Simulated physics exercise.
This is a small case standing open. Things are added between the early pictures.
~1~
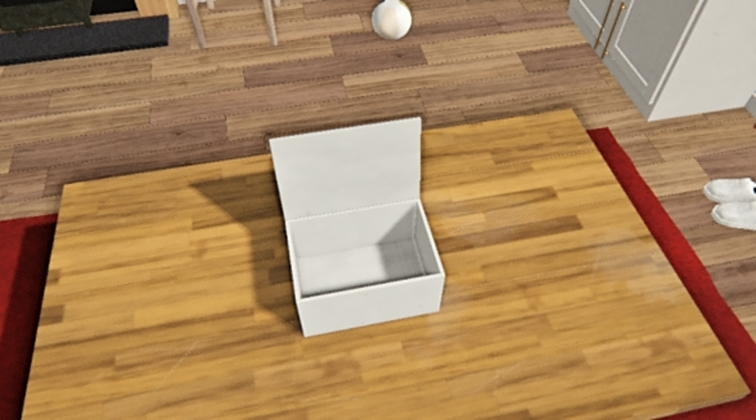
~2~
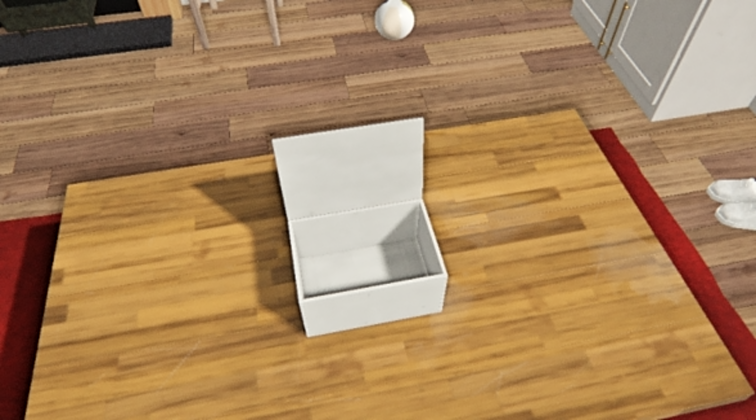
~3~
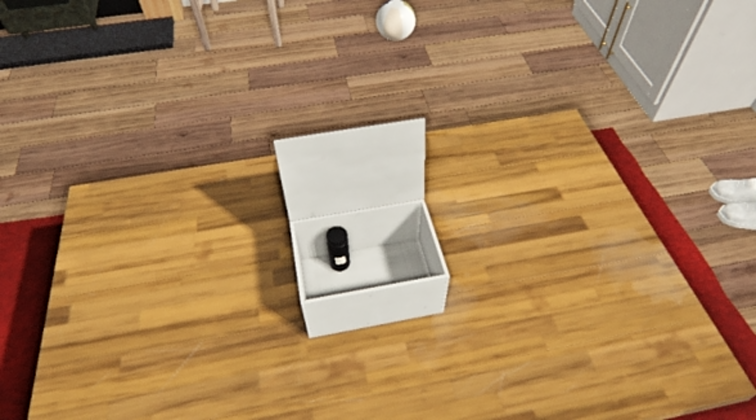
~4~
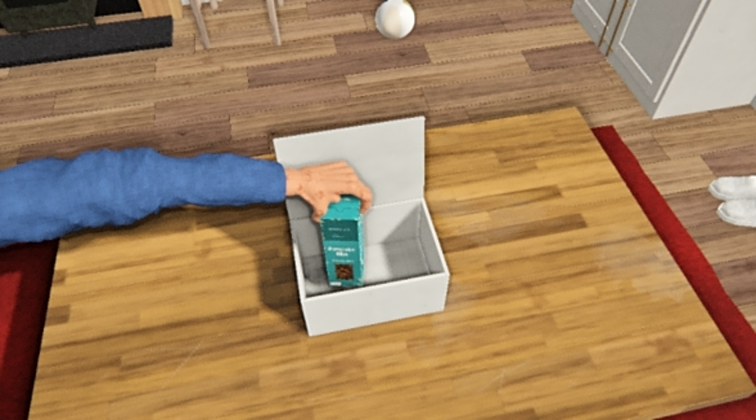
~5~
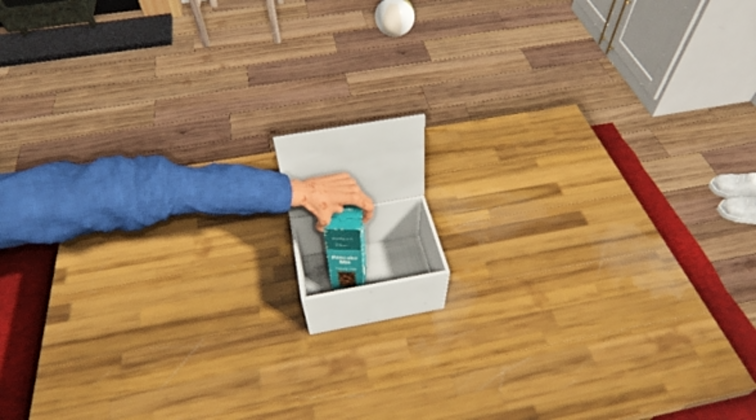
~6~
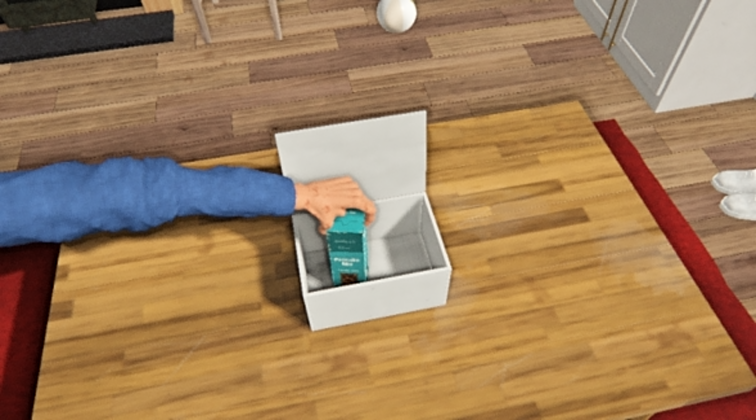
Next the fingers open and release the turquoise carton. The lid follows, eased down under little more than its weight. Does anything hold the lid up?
As it turns out, it will not close.
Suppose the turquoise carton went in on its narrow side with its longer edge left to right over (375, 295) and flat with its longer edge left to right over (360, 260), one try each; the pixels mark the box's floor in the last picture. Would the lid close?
In the first case it closes; in the second case it sits on the rim.
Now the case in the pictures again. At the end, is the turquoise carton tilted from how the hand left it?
It ends up tilted.
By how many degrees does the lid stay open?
Some 30° above the rim.
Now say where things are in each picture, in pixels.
In the first picture, the last thing is not in view yet.
In the second picture, the last thing is not in view yet.
In the third picture, the last thing is not in view yet; black shaker (339, 249).
In the fourth picture, still above its spot; turquoise carton (344, 242).
In the fifth picture, still above its spot; turquoise carton (347, 250).
In the sixth picture, put in, still held; turquoise carton (349, 252).
Then, 1.20 s later than the last frame, lid starting down.
Then, 1.80 s later than the last frame, lid 55° above the rim.
Then, 2.60 s later than the last frame, lid 37° above the rim; turquoise carton tilted by 19° near (347, 268).
Then, 4.40 s later than the last frame, lid 30° above the rim; turquoise carton tilted by 29° near (347, 269).
When it is over, lid 30° above the rim; moved from the start, turquoise carton; black shaker as before. End places, in pixels of the last picture, turquoise carton near (347, 269).
